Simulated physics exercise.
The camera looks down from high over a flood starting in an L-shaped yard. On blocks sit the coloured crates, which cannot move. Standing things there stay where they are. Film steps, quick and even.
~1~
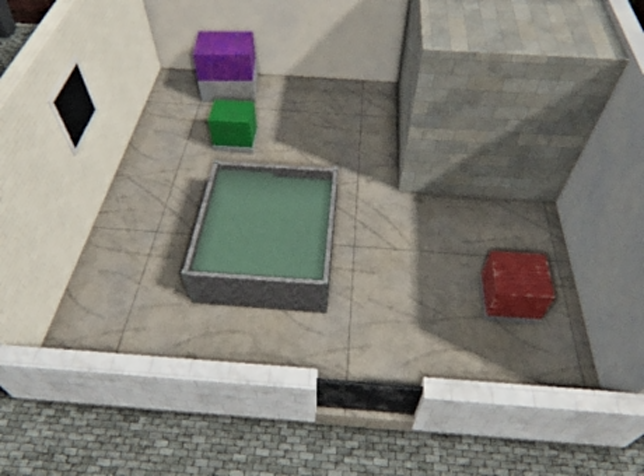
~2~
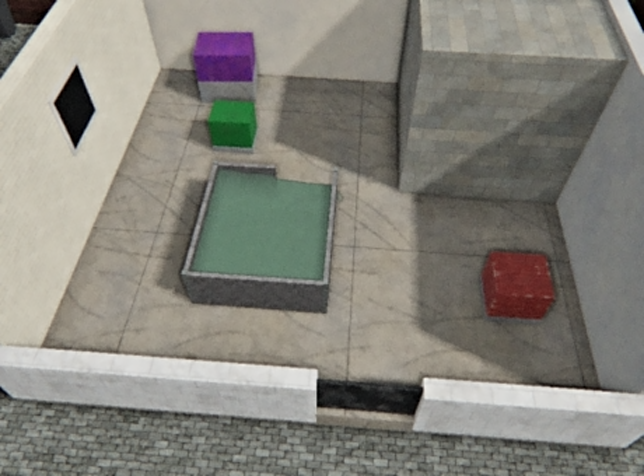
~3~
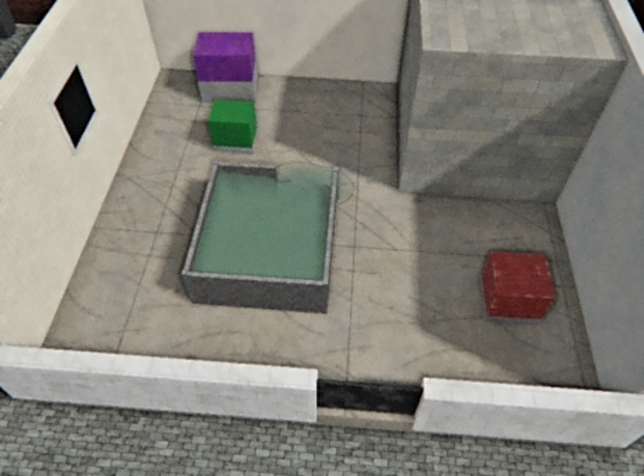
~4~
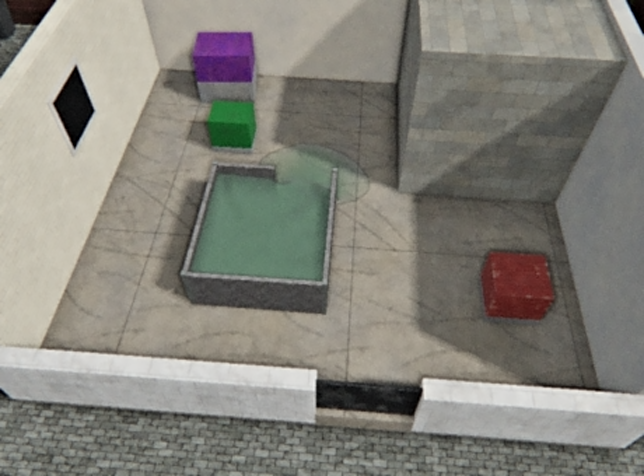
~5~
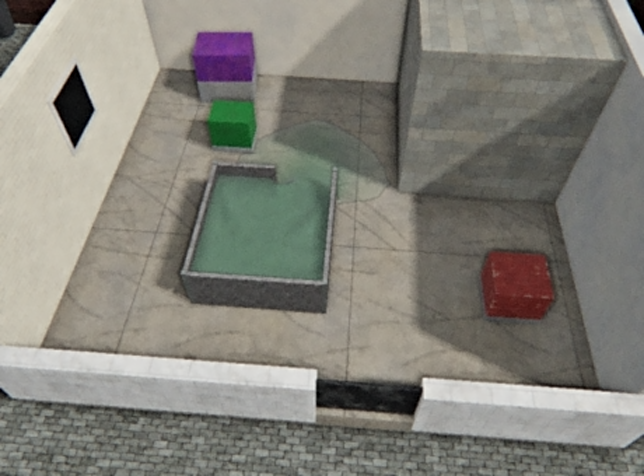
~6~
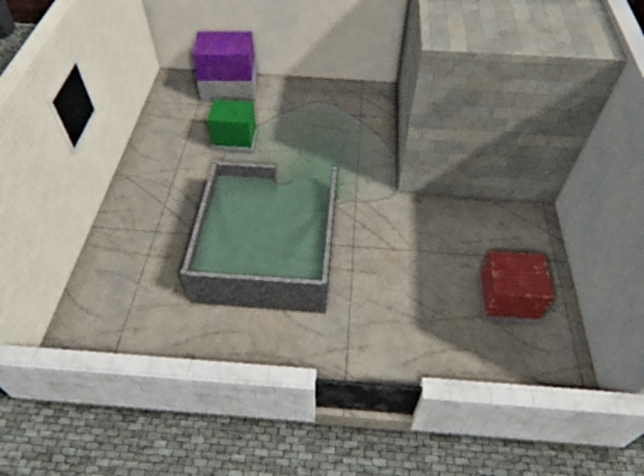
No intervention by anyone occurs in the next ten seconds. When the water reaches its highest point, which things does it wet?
The purple crate doesn't get caught by the water, the green crate gets caught by the water, the red crate doesn't get caught by the water.
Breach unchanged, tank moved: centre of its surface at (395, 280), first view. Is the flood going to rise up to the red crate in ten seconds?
Red: Overtopped.
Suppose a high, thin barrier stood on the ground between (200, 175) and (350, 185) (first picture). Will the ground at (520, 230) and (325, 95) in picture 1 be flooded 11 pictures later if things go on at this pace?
One after the other: Flooded, dry.
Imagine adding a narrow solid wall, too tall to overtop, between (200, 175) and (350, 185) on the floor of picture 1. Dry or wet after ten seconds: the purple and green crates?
Summary - purple crate: Not flooded; green crate: Not flooded.
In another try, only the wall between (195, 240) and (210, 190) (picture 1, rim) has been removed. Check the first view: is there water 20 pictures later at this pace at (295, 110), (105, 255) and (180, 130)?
Taken in turn, that's reached, reached, and finally reached.
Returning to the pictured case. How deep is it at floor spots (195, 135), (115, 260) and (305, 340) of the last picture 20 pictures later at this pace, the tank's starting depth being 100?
In the order asked, some 2, 0 and 0 in a hundred.
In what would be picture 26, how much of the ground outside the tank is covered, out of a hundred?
Near 30 in a hundred.
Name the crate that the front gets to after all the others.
That's the one in red.
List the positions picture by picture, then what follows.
In the first frame, the tank at (266, 221) is whole and still.
In the second frame, water pours out on the tank's far side and has run to a hidden place.
In the third frame, the front is at (296, 165), out from the gap on the tank's far side.
In the fourth frame, water pours out on the tank's far side and has run to (302, 146).
In the fifth frame, water pours out on the tank's far side and has run to (325, 124).
In the sixth frame, water pours out on the tank's far side and has run to (330, 107).
A moment on, water covers 25 % of the floor; the purple crate water round its plinth, the green crate water round its plinth, the red crate not reached.
Next, water covers 25 % of the floor; the purple crate water round its plinth, the green crate water round its plinth, the red crate not reached.
Then, water covers 30 % of the floor; the purple crate water round its plinth, the green crate water round its plinth, the red crate not reached.
Later, water covers 55 % of the floor; the purple crate water round its plinth, the green crate water round its plinth, the red crate water round its plinth.
In the end, water covers 90 % of the floor; the purple crate stayed above the water, the green crate was topped, the red crate stayed above the water.
